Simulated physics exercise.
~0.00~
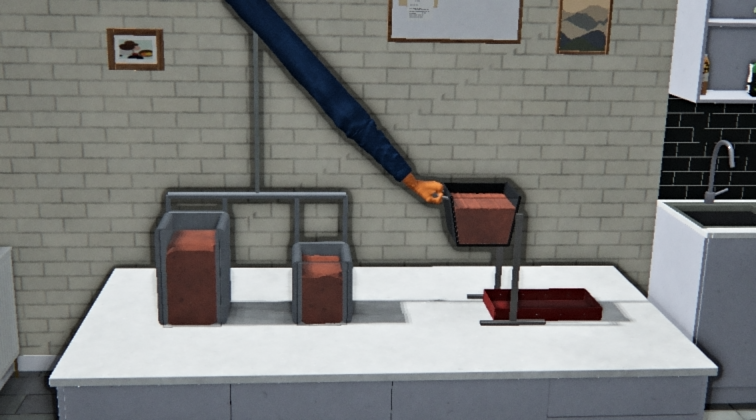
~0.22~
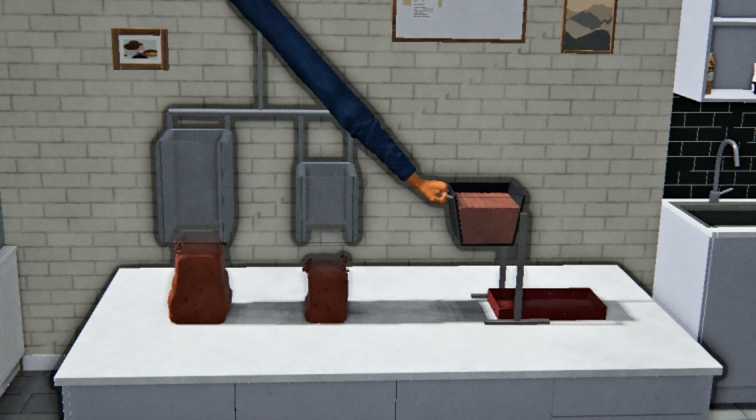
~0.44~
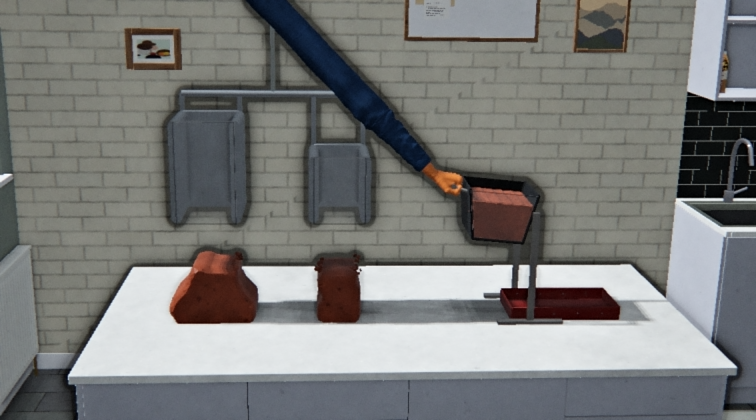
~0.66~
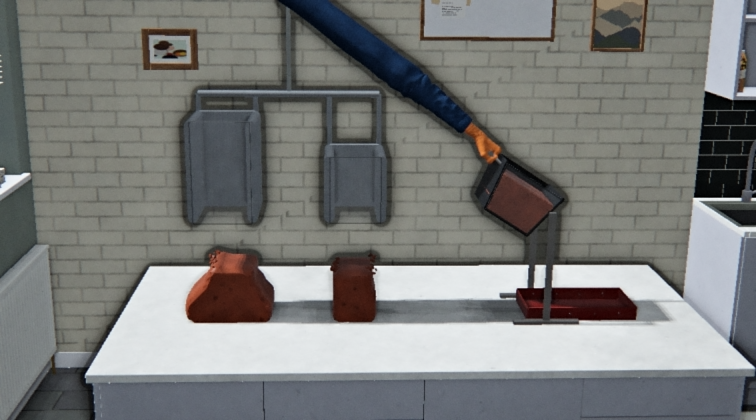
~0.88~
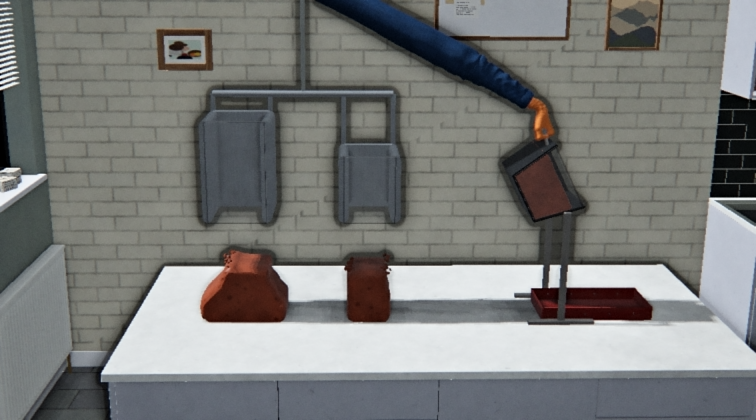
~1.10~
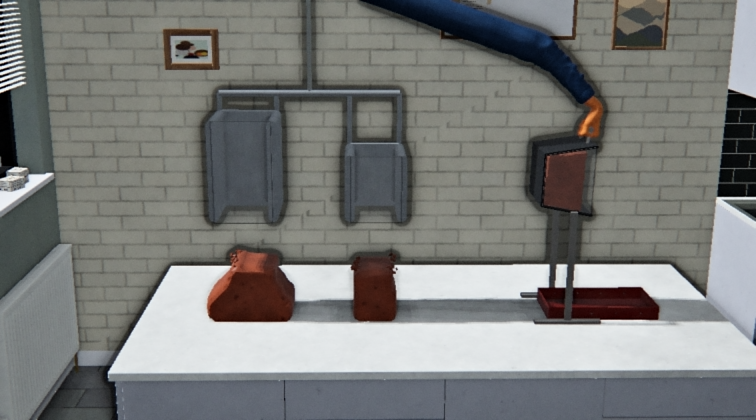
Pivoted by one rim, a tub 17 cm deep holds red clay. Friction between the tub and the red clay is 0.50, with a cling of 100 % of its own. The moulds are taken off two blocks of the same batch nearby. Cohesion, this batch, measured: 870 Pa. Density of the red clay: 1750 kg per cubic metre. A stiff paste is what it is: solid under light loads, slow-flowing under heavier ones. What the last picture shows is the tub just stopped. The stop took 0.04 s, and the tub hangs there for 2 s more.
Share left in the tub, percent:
42 %.
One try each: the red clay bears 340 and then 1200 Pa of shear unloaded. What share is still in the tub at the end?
Respectively, close to 35 % and close to 100 %.
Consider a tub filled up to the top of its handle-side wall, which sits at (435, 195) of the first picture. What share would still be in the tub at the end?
Roughly 35 %.
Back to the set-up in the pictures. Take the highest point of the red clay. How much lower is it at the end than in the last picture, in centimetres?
Roughly 10 cm.
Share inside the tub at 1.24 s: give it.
100 %, roughly.
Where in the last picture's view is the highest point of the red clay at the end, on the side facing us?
Close to pixel (568, 181).
After 1.24 s, the tub is at 91 degrees and holds 100 %.
After 1.41 s, the tub is at 91 degrees and holds 88 %.
After 1.58 s, the tub is at 91 degrees and holds 65 %.
After 1.75 s, the tub is at 91 degrees and holds 42 %.
After 3.10 s, the tub is at 91 degrees and holds 42 %.
